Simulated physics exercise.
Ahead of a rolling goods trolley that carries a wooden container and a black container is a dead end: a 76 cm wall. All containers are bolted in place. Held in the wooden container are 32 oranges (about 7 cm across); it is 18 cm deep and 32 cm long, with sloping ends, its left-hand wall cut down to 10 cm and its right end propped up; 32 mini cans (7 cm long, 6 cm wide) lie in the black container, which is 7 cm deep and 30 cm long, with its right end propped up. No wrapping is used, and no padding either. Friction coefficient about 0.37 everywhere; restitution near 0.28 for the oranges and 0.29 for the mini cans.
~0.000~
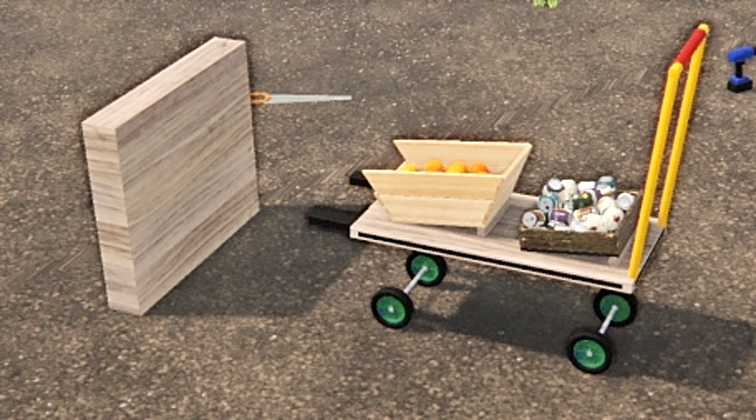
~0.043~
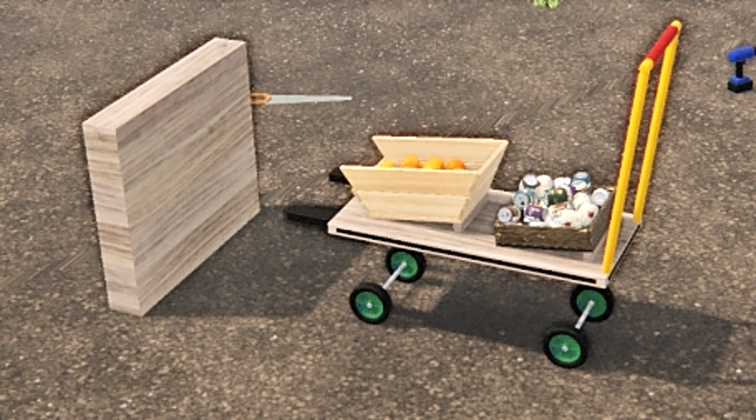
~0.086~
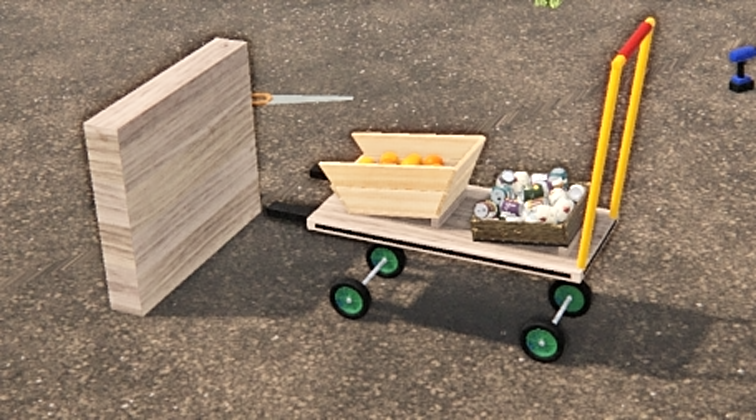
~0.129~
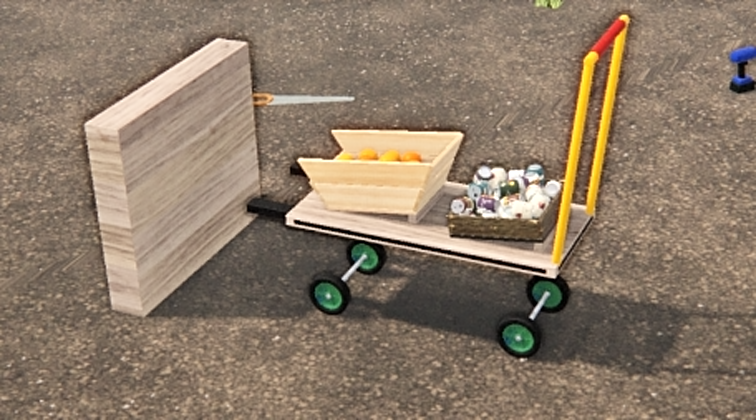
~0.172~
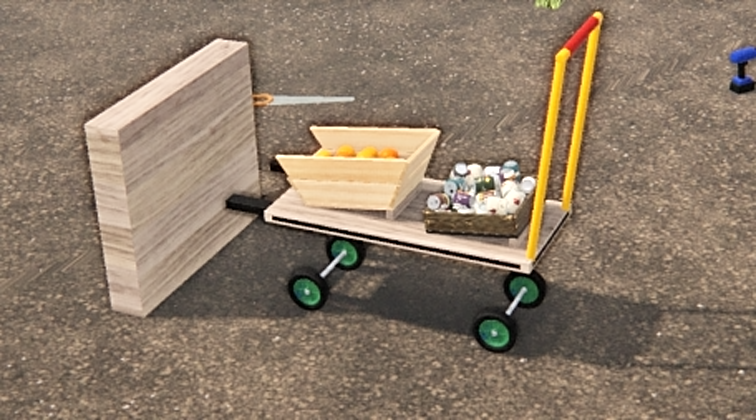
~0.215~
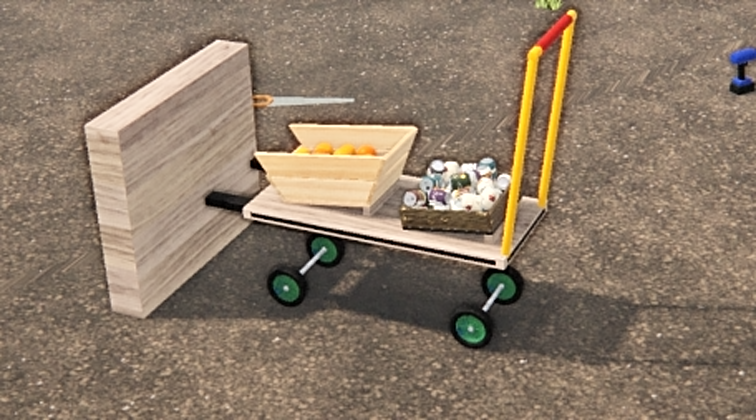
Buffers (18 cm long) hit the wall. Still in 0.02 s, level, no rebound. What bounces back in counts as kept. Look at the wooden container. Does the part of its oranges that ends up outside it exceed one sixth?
Yes, more than a sixth.
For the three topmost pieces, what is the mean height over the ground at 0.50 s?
Close to 66 cm up.
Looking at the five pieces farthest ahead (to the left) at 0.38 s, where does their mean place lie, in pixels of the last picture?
(258, 142).
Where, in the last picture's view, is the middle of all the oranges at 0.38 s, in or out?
Centre: About (284, 151) px.
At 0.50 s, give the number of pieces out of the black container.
About, black container: 10.
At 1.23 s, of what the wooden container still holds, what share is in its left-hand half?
Around 70%.
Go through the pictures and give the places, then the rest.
In the first frame (places track the rim corner closest to us here), wooden container (502, 176); black container (613, 234); 59 cm to go; all still inside.
The second frame shows wooden container (477, 172); black container (587, 229); 50 cm to go.
The third frame shows wooden container (454, 168); black container (562, 224); 42 cm to go.
The fourth frame shows wooden container (430, 164); black container (537, 220); 33 cm to go.
The fifth frame shows wooden container (406, 161); black container (512, 216); 24 cm to go.
The sixth frame shows wooden container (383, 158); black container (487, 212); 15 cm to go; all still inside.
After 0.28 s, contact with the wall.
After 0.38 s, the wooden container has all 32 and the black container is down by 4 of 32.
After 0.50 s, the wooden container is down by 3 of 32 and the black container is down by 10 of 32.
After 0.73 s, the wooden container is down by 9 of 32 and the black container is down by 9 of 32.
Final count (at 1.23 s), the wooden container is down by 9 of 32 and the black container is down by 11 of 32. Asked share, 9 of 32, 28 per cent.
